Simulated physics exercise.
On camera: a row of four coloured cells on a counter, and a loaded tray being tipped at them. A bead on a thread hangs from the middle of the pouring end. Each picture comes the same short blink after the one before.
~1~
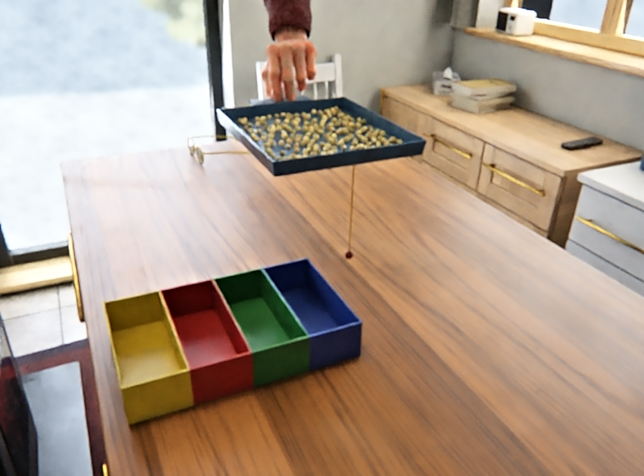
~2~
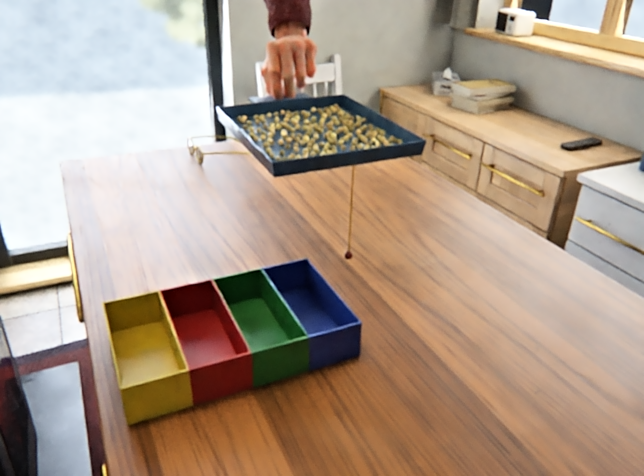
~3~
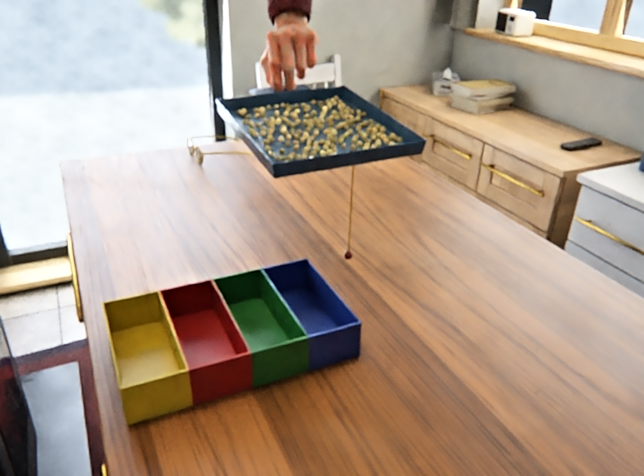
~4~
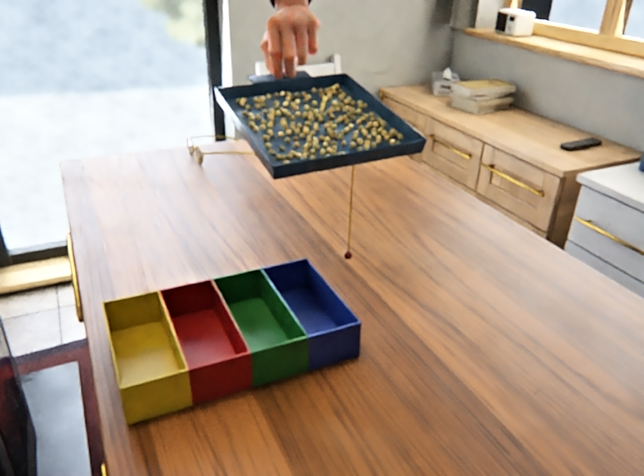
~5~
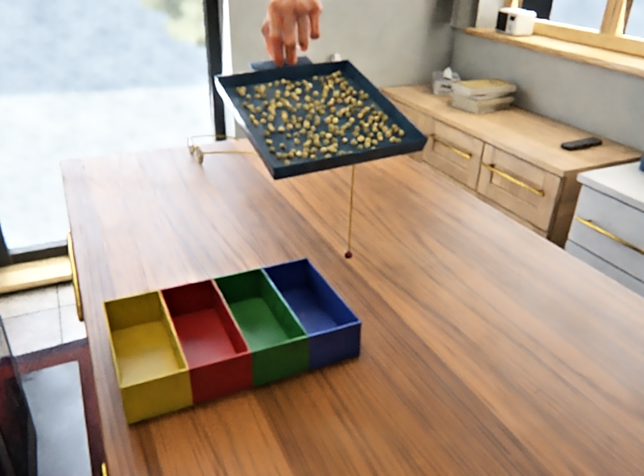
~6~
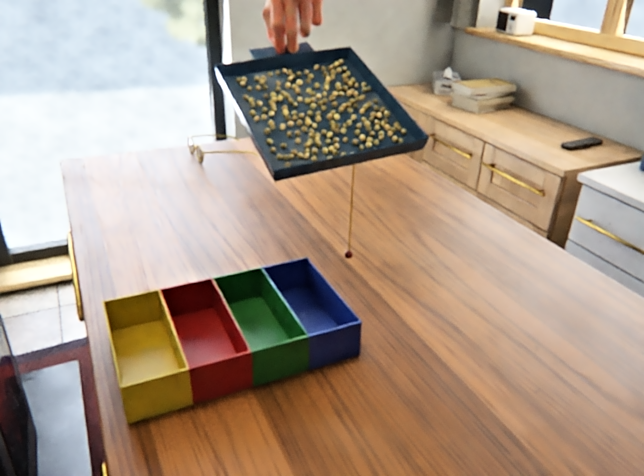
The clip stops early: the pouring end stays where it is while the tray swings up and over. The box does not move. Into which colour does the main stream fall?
It favours the blue compartment.
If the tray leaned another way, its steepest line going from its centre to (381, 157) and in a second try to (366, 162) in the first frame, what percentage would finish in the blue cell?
Roughly 0 per cent, and 0 per cent.
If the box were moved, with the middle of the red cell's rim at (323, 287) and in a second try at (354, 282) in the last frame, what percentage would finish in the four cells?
Near 100 % and 90 %.
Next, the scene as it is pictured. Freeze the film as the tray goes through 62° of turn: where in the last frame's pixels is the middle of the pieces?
At about (334, 154).
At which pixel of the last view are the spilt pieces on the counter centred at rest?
At about (378, 333).
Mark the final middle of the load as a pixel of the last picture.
Near (337, 327).
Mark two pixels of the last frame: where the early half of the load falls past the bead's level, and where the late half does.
At about (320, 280), then at (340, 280).
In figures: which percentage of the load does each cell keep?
In per cent, yellow cell 0, red cell 0, green cell 10 and blue cell 40.
Soon after the last picture, tray tipped steeply; nearly all on the tray; a small part falling or outside the box.
A little later, tray tipped right over; most on the tray; a small part in the blue cell; a stray few in the green cell; a stray few in the red cell; a small part falling or outside the box.
Later still, tray tipped past a quarter turn; about a third in the blue cell; a small part in the green cell; a stray few in the red cell; about half falling or outside the box.
At rest, tray tipped past a quarter turn; about a third in the blue cell; a small part in the green cell; a stray few in the red cell; none in the yellow cell; about half outside the box.
